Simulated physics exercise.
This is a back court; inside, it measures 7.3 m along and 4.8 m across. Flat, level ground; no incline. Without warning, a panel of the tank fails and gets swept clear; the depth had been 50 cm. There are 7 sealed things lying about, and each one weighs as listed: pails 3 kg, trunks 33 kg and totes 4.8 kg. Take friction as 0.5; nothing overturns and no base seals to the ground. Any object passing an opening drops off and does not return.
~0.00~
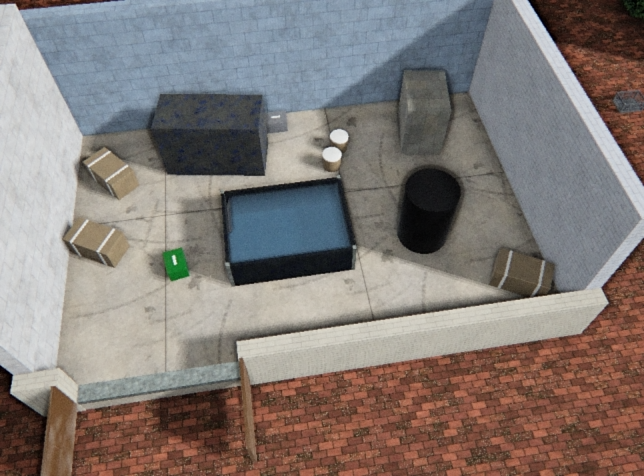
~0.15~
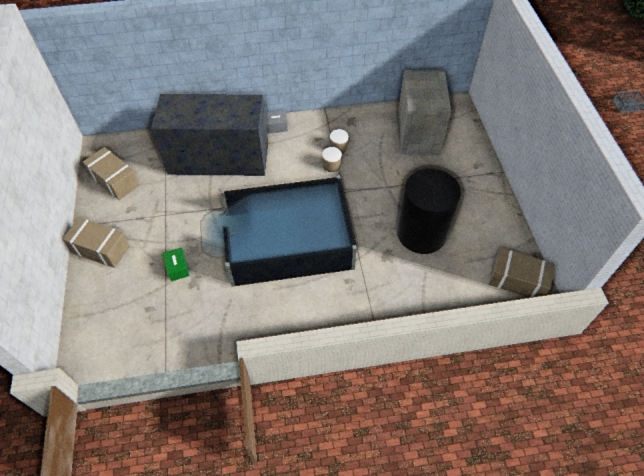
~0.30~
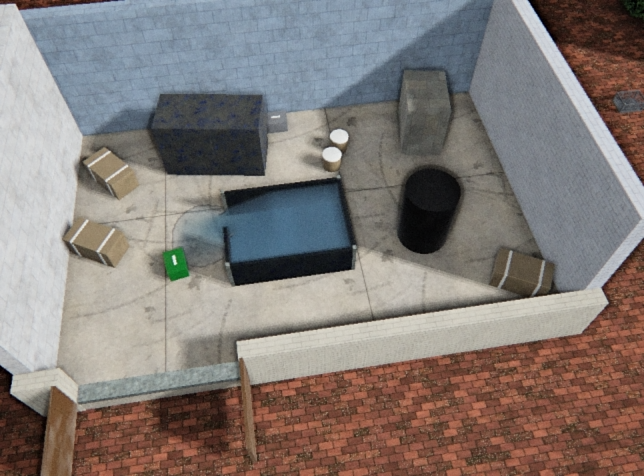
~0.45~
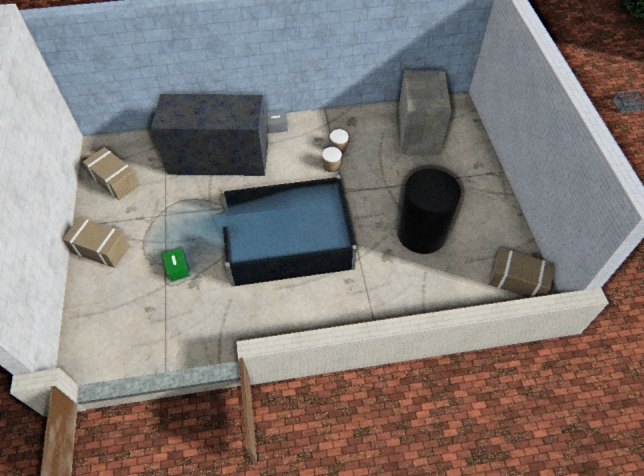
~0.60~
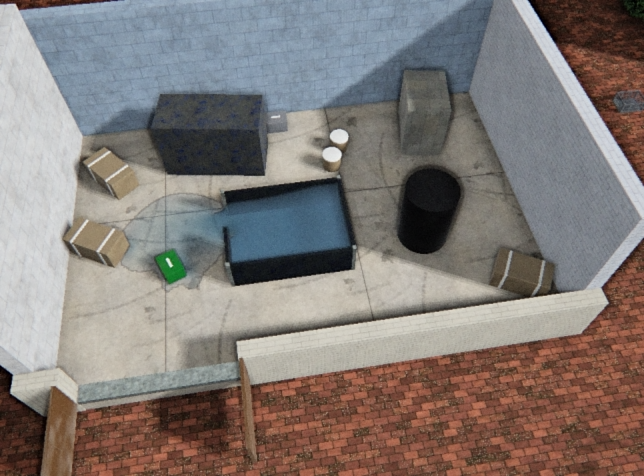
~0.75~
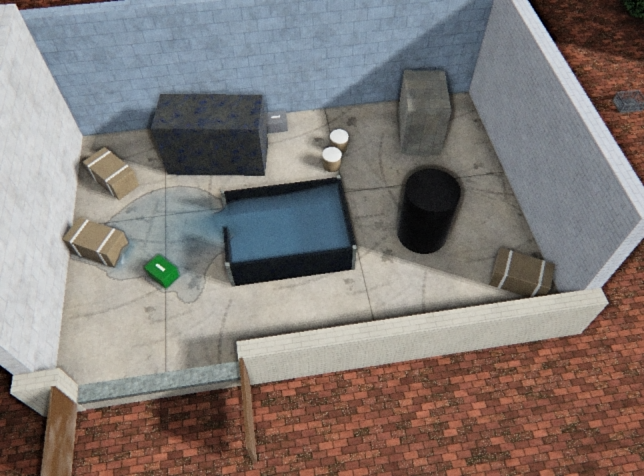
Water spills from the tank's open left side, spreads over the ground and nudges the green tote left.
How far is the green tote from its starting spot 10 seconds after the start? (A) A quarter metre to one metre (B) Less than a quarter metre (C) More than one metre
Option C: More than one metre.
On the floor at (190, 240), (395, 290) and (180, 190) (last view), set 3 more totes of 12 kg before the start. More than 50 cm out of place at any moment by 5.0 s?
Spot by spot, in turn: Exceeds it, falls short, exceeds it.
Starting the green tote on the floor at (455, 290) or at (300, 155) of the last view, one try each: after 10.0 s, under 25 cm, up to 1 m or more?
Try one, it keeps its spot; try two, it keeps its spot.
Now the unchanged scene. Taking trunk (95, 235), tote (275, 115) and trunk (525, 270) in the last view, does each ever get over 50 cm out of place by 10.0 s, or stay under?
Well, going one by one, it's too far, too far and not that far.
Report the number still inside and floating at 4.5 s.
The number is 1.
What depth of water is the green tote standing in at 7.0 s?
Close to 3 centimetres.
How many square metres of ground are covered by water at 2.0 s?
Roughly 11.0 m2.
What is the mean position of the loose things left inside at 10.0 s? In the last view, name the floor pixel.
Mean position: Approximately (288, 210).
After 2.0 s the green tote is near (112, 324), 1.3 m from its start, aground; 0 of 7 are out; 0 afloat.
After 4.5 s the green tote is near (176, 336), 1.2 m from its start, aground; 0 of 7 are out; 1 afloat.
After 7.0 s the green tote is near (176, 336), 1.2 m from its start, aground; 0 of 7 are out; 0 afloat.
After 10.0 s the green tote is near (178, 343), 1.4 m from its start, aground; 0 of 7 are out; 0 afloat.
